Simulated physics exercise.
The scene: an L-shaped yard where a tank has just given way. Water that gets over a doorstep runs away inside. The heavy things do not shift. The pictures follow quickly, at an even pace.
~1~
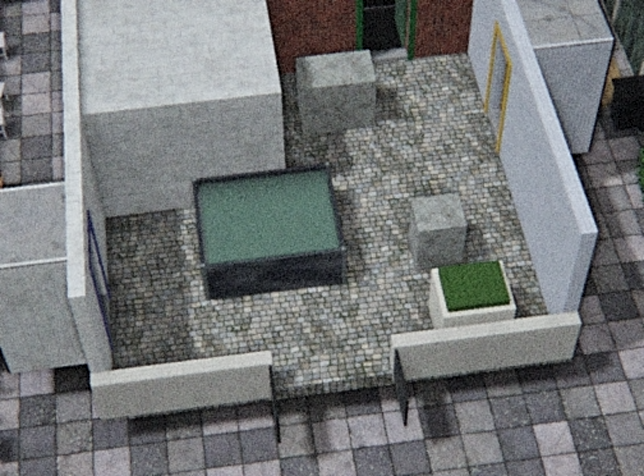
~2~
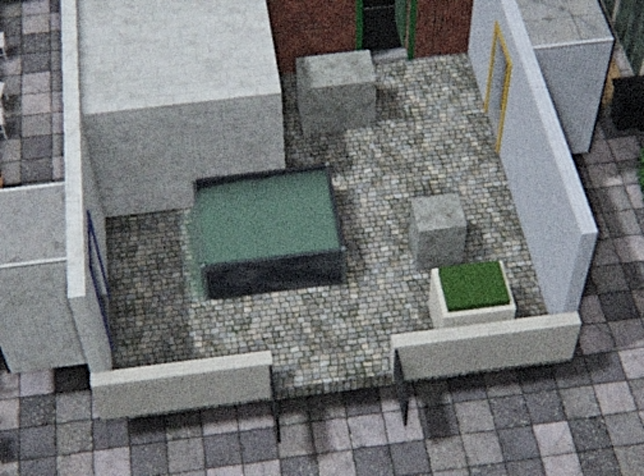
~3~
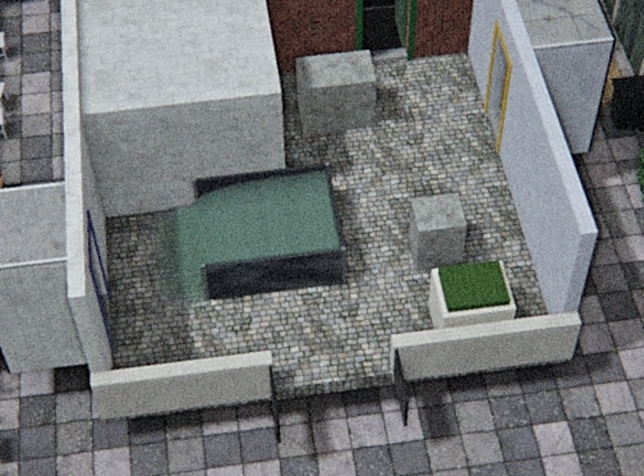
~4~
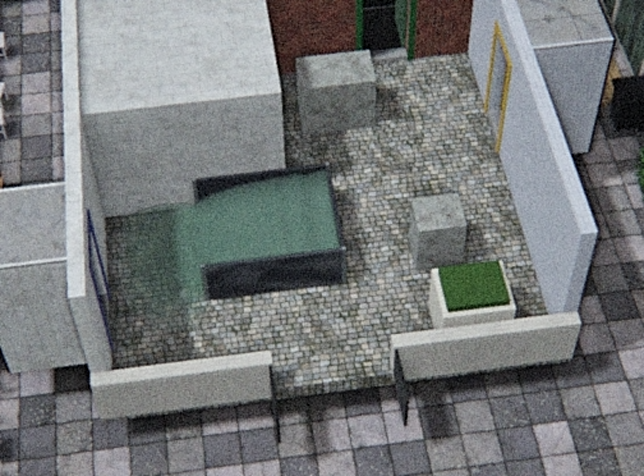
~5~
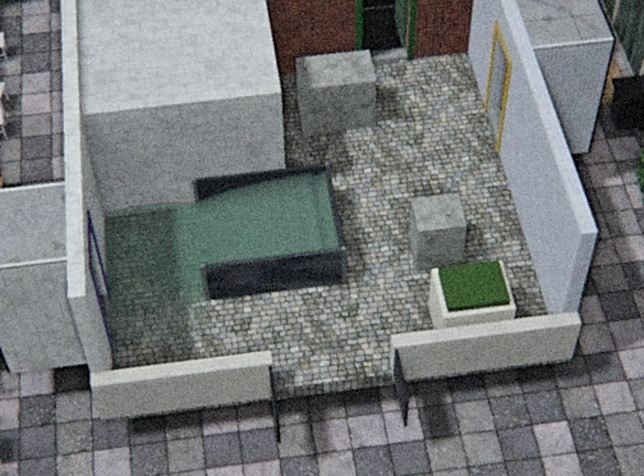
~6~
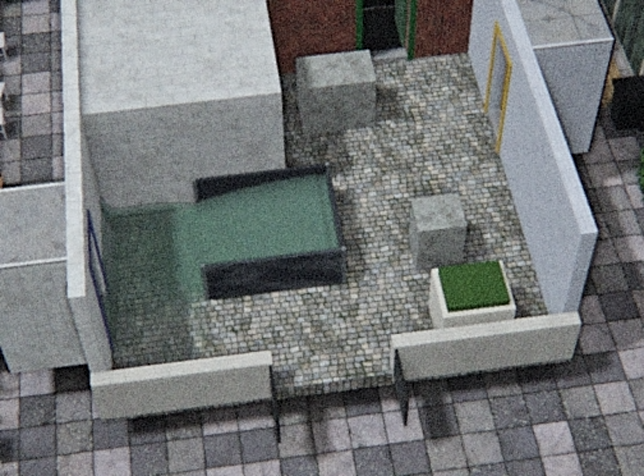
In a walled cobbled yard, green water pours from the open left side of a dark tank, spreading leftward, then toward the front.
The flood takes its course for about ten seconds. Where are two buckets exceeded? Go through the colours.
The blue door floods; the green door holds within the limit; the yellow door holds within the limit.
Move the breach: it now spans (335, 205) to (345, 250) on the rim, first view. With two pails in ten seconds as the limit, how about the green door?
Then: Green door passes that mark.
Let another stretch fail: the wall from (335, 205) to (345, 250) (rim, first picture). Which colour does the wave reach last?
I say the one in blue.
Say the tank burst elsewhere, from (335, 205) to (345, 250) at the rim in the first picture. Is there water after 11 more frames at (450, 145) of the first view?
There: Awash.
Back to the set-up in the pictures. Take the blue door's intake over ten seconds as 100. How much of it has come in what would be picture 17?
Near 60 in a hundred.
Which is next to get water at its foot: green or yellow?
That is the yellow door.
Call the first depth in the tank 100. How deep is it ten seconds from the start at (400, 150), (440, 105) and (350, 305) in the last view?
About 8, 4 and 14 per cent.
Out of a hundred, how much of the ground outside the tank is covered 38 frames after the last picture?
Some 75 per cent.
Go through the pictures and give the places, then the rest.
Still water in the tank at (267, 217), in the first picture.
Water pours out at (203, 243) and has run to (194, 210), in the second picture.
Water pours out at (203, 246) and has run to (167, 211), in the third picture.
Water pours out at (204, 247) and has run to (133, 215), in the fourth picture.
Water pours out at (204, 247) and has run to (111, 322), in the fifth picture.
The front is at (112, 352), out from the gap at (204, 248), in the sixth picture.
A moment on, water covers 20 % of the floor; the blue door over two buckets in, the green door not reached, the yellow door not reached.
Next, water covers 25 % of the floor; the blue door far over two buckets in, the green door not reached, the yellow door not reached.
Then, water covers 50 % of the floor; the blue door far over two buckets in, the green door not reached, the yellow door not reached.
Later, water covers 75 % of the floor; the blue door far over two buckets in, the green door not reached, the yellow door wet at the sill, nothing in.
In the end, water covers 95 % of the floor; the blue door far over two buckets in, the green door wet at the sill, nothing in, the yellow door wet at the sill, nothing in.
